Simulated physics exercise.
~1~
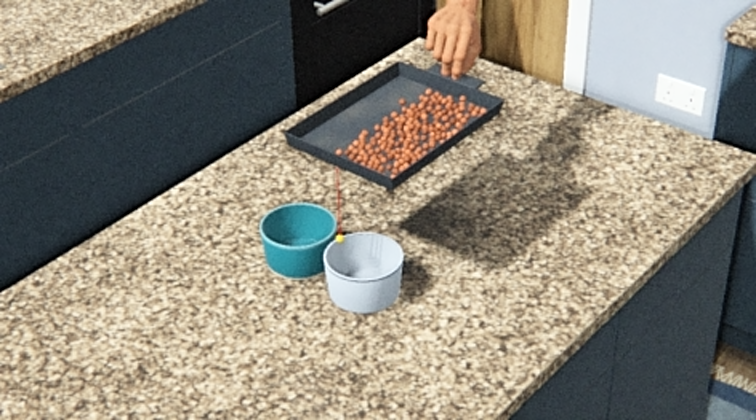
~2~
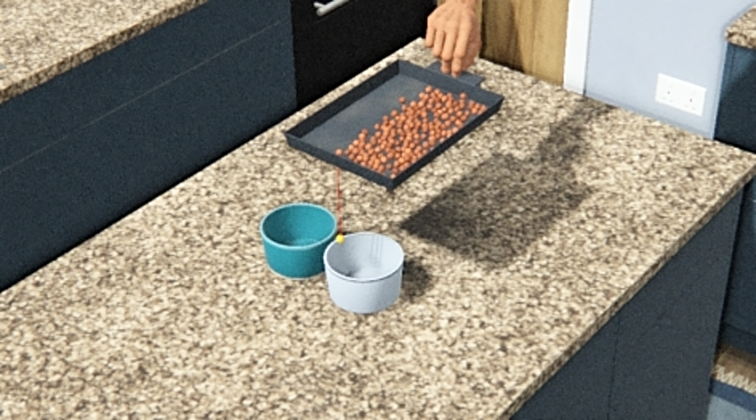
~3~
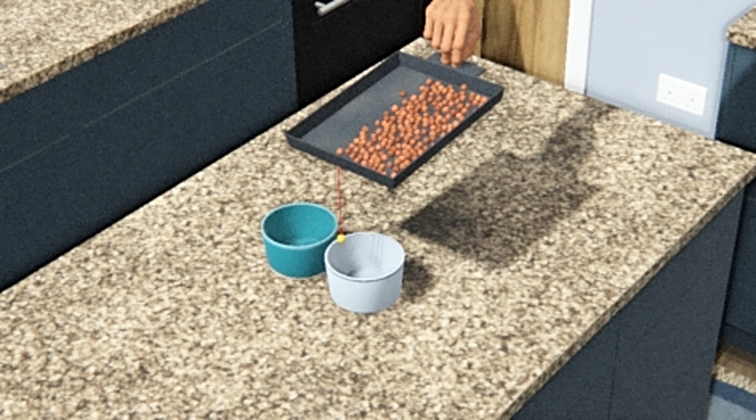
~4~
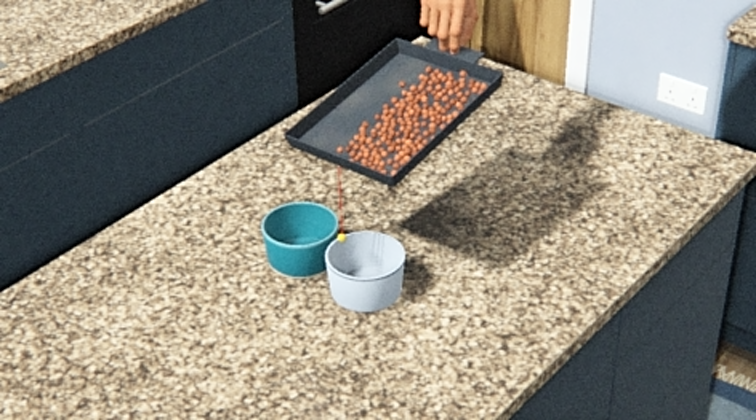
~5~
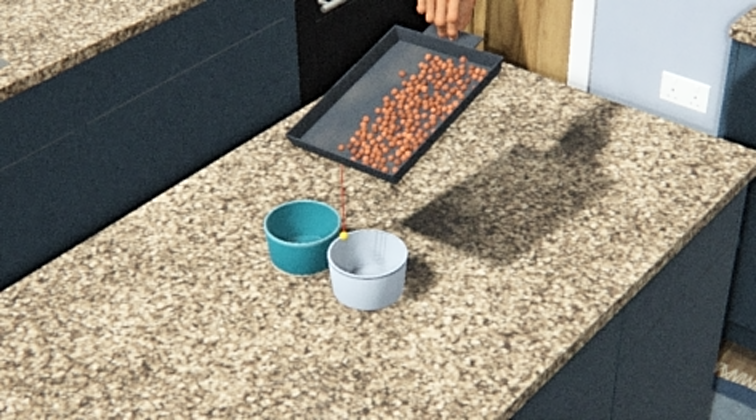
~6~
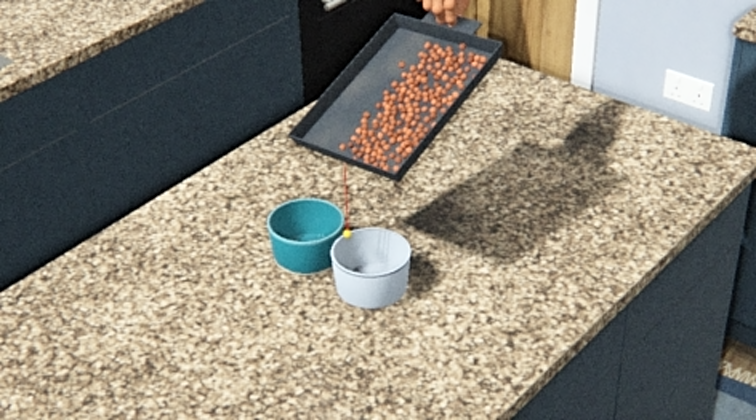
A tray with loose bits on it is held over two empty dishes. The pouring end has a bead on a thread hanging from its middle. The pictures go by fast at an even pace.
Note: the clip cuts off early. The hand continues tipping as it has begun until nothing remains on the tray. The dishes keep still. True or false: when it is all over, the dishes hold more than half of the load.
False.
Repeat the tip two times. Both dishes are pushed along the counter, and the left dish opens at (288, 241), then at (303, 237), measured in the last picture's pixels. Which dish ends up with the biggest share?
Left side first, Left side second.
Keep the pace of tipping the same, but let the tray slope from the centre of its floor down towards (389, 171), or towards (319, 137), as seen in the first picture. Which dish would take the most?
Number one favours the right of the two; number two favours the left of the two.
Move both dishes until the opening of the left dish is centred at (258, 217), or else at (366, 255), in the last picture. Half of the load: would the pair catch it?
Result, first setup: The bulk; second setup: The minor share.
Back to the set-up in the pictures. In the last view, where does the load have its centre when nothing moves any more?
Around (289, 287).
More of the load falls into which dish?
More ends up in the dish to the left.
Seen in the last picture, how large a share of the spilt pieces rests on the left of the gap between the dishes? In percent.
90 %, near enough.
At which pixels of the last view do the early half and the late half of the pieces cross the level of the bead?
For the early half I get (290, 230), and for the late half (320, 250).
Shortly afterwards, tray tipped steeply; all but a few on the tray; only a few in the air.
Next, tray tipped right over; the bulk on the tray; a little in the left dish; a little outside both; only a few in the air.
Some moments later, tray tipped past a quarter turn; only a few in the right dish; near a third in the left dish; near two thirds outside both.
In the end, tray tipped past a quarter turn; only a few in the right dish; near a third in the left dish; near two thirds outside both.
